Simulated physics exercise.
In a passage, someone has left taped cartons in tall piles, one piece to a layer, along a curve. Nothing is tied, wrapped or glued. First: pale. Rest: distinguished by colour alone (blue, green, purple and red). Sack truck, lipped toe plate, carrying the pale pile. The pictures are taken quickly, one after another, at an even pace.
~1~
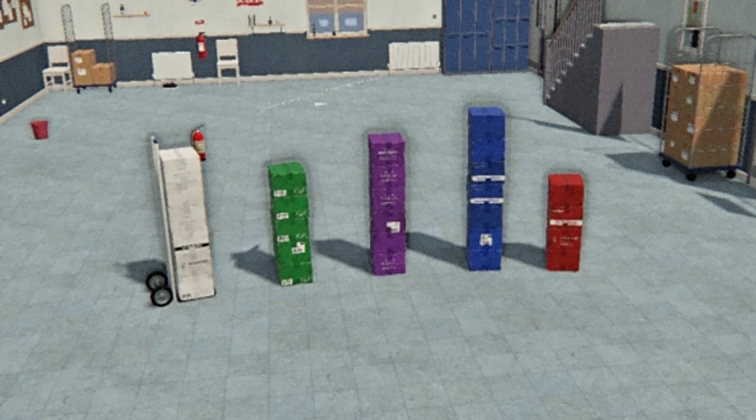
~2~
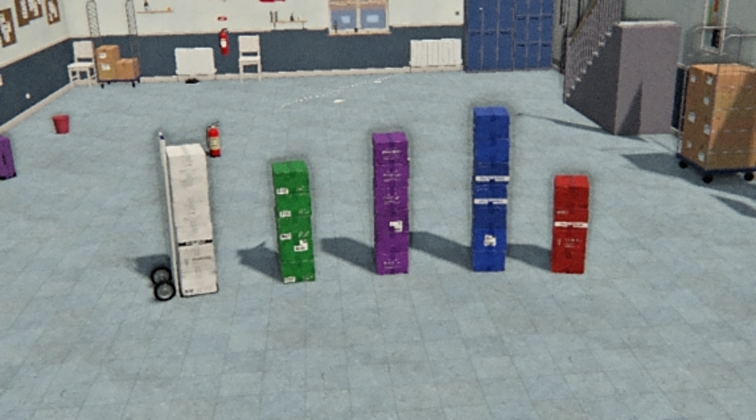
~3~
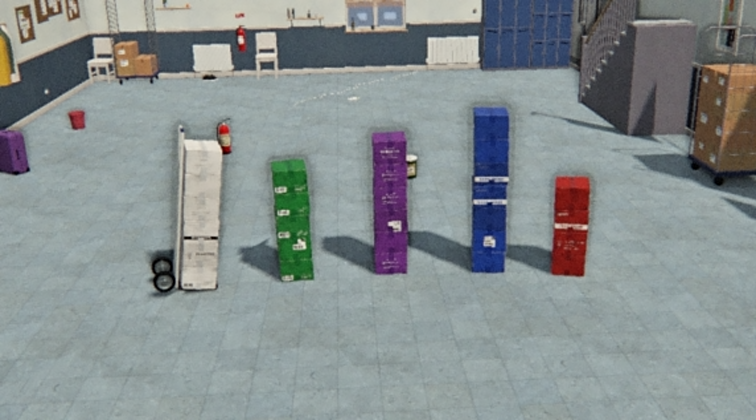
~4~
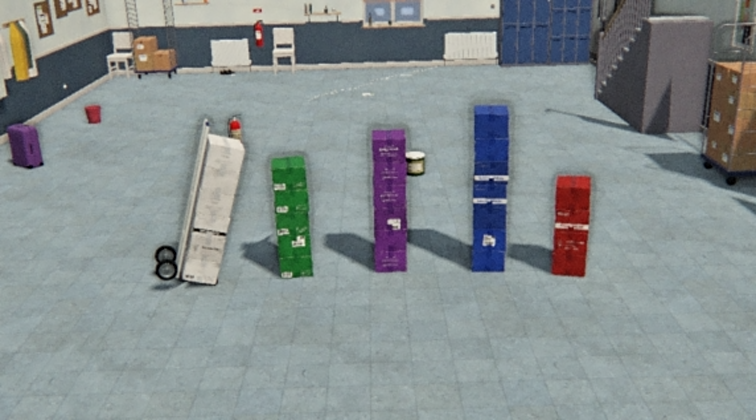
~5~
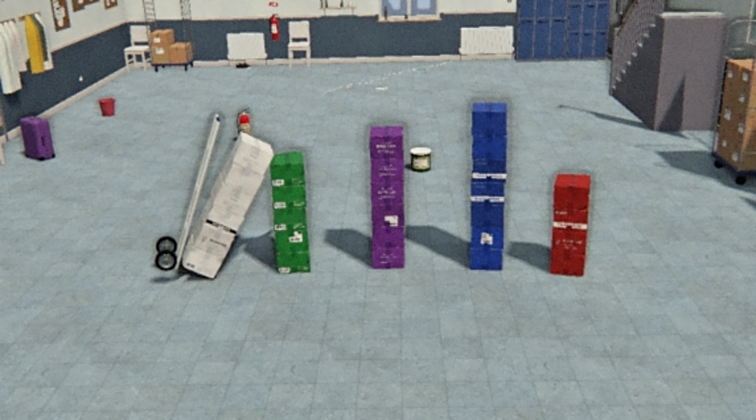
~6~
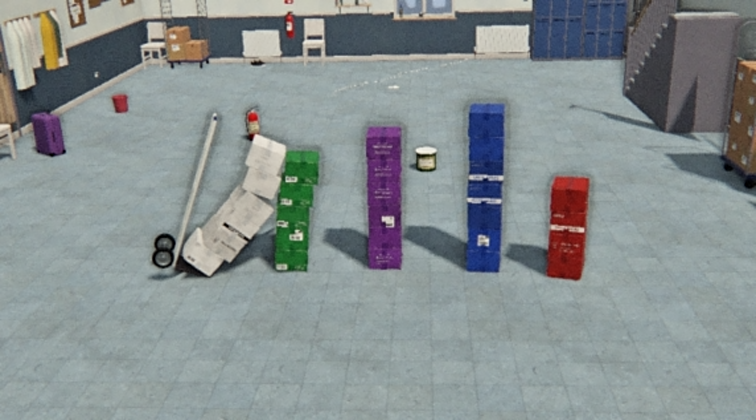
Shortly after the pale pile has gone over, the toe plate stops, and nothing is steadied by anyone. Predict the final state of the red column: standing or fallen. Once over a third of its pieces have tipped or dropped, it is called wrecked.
Fallen.
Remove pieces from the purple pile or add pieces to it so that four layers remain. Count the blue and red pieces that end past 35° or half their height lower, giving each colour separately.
Blue 0, red 0.
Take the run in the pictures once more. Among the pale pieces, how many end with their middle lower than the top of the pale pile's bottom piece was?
Of the pale pieces, the number is 4.
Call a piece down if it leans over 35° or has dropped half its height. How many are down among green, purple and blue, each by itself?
In the end the numbers are green 5, purple 5 and blue 7.
Soon after the last picture, 6 of the pale pile down; none of the 4 red cartons down (0 of 22 in all colours); top red carton unmoved; top green carton leaning clearly.
A little later, 6 of the pale pile down; none of the 4 red cartons down (5 of 22 in all colours); top red carton unmoved; top green carton leaning well over, about its own height lower.
Later still, 6 of the pale pile down; none of the 4 red cartons down (12 of 22 in all colours); top red carton shifted half its height; top green carton leaning well over, some two heights lower.
After that, 6 of the pale pile down; 4 of the 4 red cartons down (21 of 22 in all colours); top red carton leaning steeply, some two heights lower; top blue carton on its side.
At rest, 6 of the pale pile down; 4 of the 4 red cartons down (21 of 22 in all colours); top red carton on its side; top blue carton on its side. As the last picture would show them, middles, top red carton near (687, 269), top blue carton near (704, 259).
